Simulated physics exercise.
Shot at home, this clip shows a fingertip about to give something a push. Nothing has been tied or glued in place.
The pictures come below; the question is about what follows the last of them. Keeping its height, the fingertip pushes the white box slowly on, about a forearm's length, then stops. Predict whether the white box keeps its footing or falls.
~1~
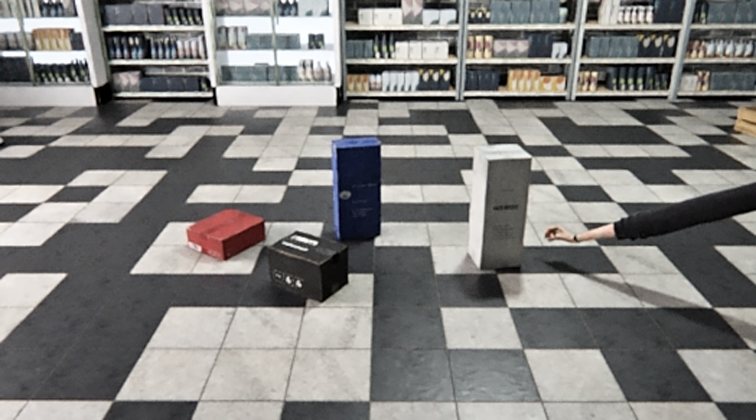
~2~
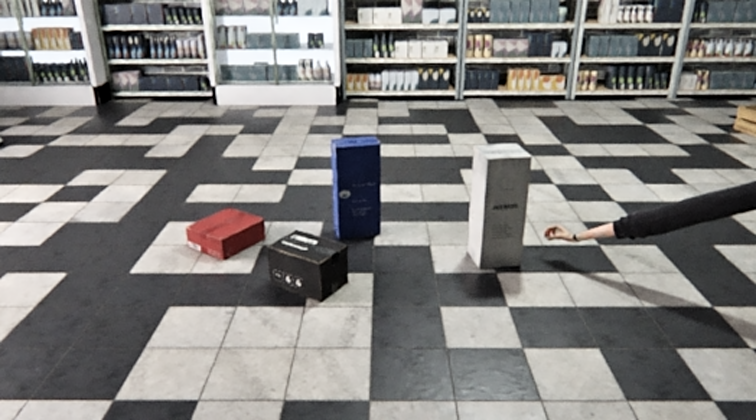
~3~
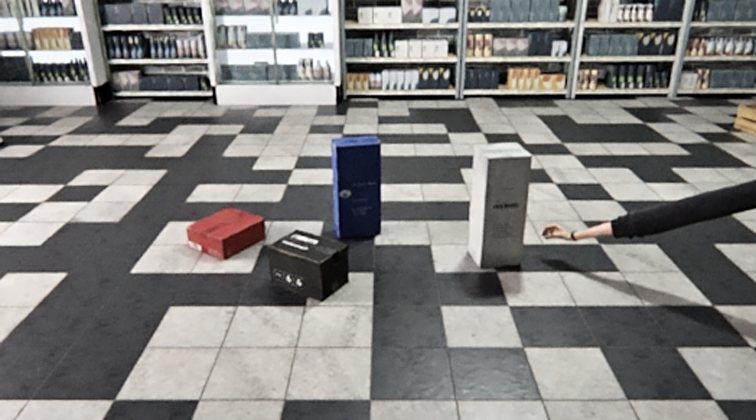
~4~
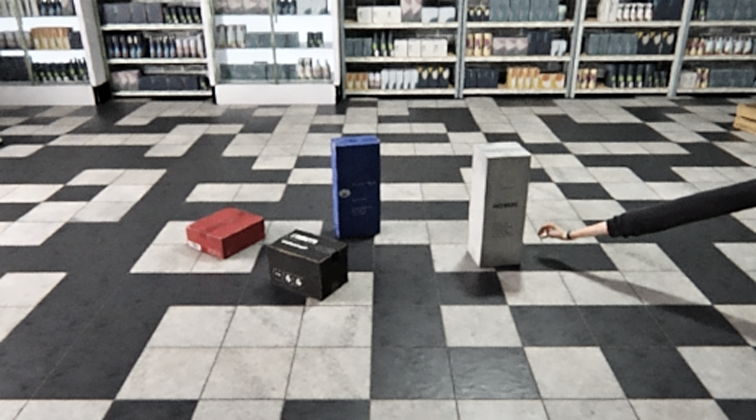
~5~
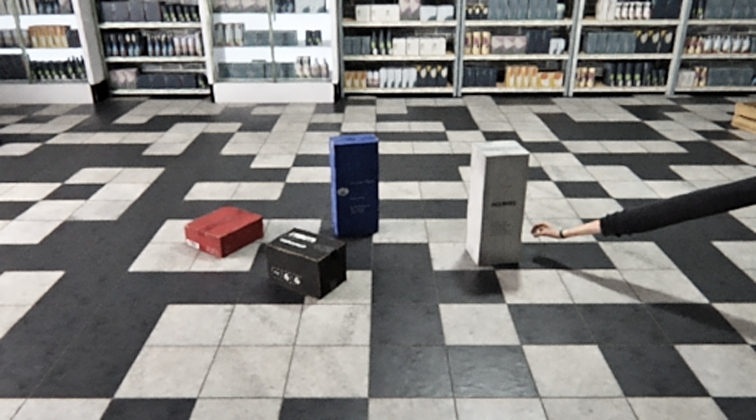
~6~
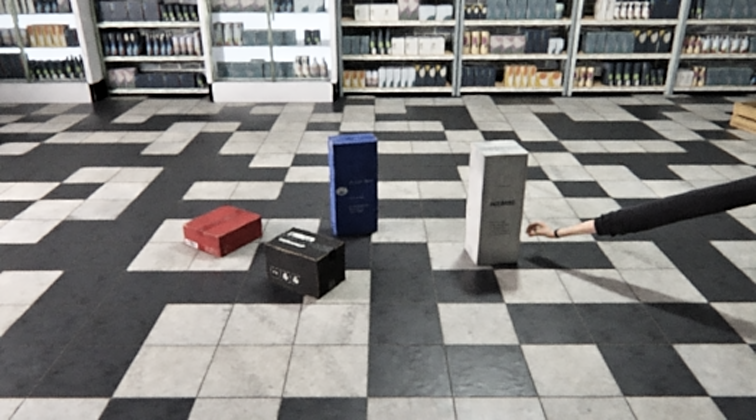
It keeps its footing.
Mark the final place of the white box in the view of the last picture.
In the last picture, near pixel (429, 204).
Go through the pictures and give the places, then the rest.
In the first picture, white box (498, 207).
In the second picture, white box (498, 207).
In the third picture, white box (498, 206).
In the fourth picture, white box (498, 205).
In the fifth picture, white box (496, 204).
In the sixth picture, white box (495, 203).
Then, 0.40 s past the last view, white box displaced a little near (481, 204).
Then, 0.70 s past the last view, white box displaced about its own width near (461, 204).
Then, 1.10 s past the last view, white box displaced about its own width near (433, 204).
Finally, moved from the start, white box. Final places as the last picture's camera would see them, white box near (429, 204).
